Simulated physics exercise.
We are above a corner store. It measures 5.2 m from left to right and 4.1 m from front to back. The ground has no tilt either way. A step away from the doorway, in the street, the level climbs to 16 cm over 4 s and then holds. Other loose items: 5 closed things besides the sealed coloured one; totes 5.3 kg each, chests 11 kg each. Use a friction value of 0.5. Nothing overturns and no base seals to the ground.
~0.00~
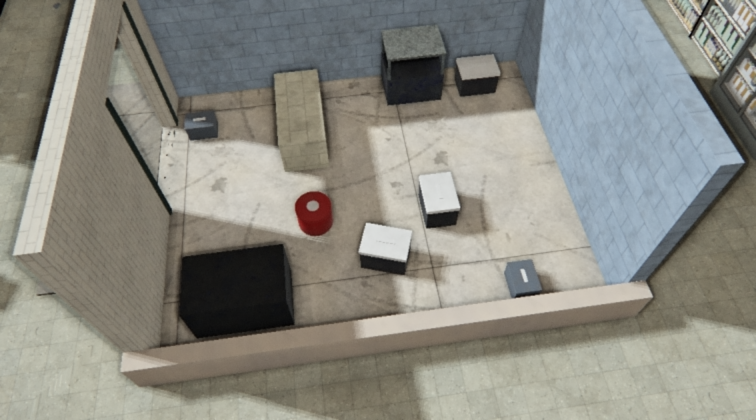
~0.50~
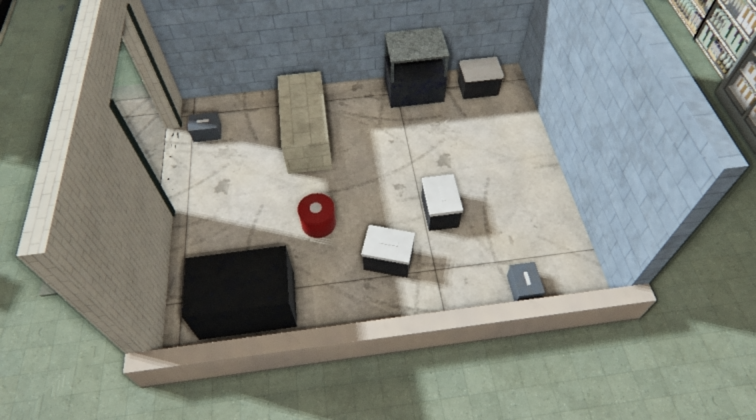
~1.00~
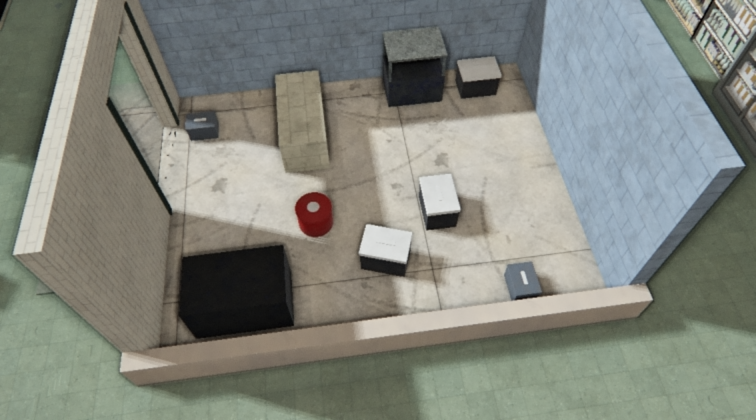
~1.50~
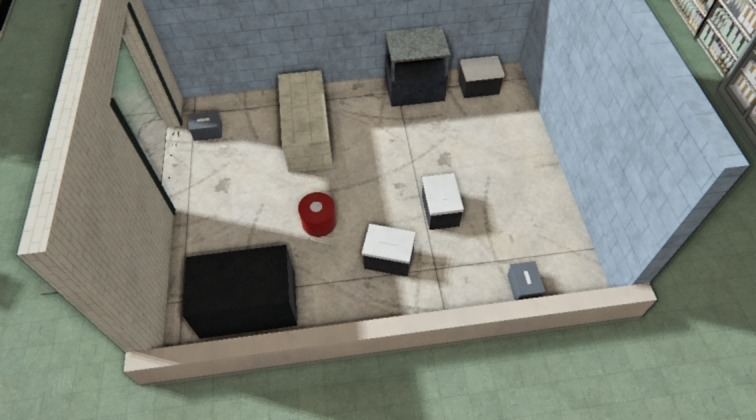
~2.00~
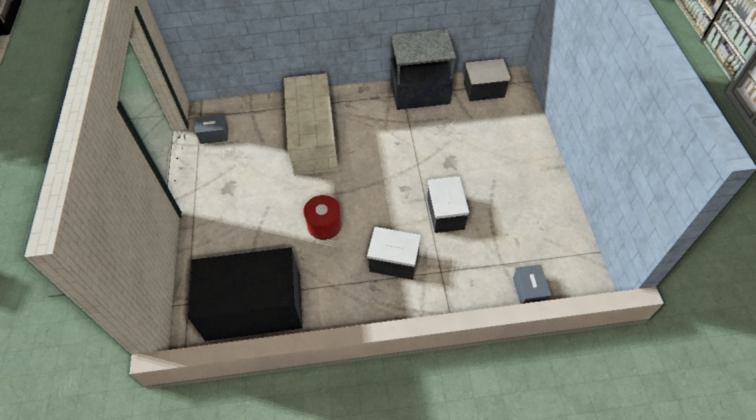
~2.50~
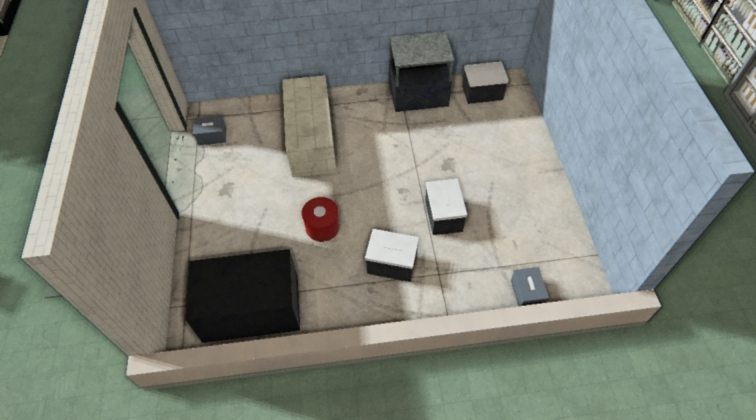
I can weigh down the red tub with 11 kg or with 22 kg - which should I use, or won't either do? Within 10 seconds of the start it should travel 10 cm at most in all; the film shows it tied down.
Go with the heavier one.
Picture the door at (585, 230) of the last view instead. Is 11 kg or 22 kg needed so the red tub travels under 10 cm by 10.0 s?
Okay, so only the heavy mass does.
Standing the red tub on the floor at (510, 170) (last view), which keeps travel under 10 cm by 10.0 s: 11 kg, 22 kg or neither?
Looking at the loads, both keep it.
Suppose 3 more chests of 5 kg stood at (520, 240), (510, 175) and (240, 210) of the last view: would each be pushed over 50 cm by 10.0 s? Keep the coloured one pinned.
Spot one stays inside, spot two stays inside, spot three crosses the limit.
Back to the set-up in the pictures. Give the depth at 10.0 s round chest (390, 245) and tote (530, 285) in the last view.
Some 4 cm at the first, some 3 cm at the second.
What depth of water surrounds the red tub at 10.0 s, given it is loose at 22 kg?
6 cm, roughly.
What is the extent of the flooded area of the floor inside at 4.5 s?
Some 3.5 m2 of it.
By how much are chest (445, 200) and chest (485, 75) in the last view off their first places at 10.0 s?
In turn: 0 cm, 0 cm.
After 3.5 s the red tub would be 0 cm from its start with 11 kg and 0 cm from its start with 22 kg; 0 cm of water round it then.
After 4.5 s the red tub would be 0 cm from its start with 11 kg and 0 cm from its start with 22 kg; 1 cm of water round it then.
After 7.0 s the red tub would be 27 cm from its start with 11 kg and 0 cm from its start with 22 kg; 4 cm of water round it then.
After 10.0 s the red tub would be 67 cm from its start with 11 kg and 0 cm from its start with 22 kg; 6 cm of water round it then.
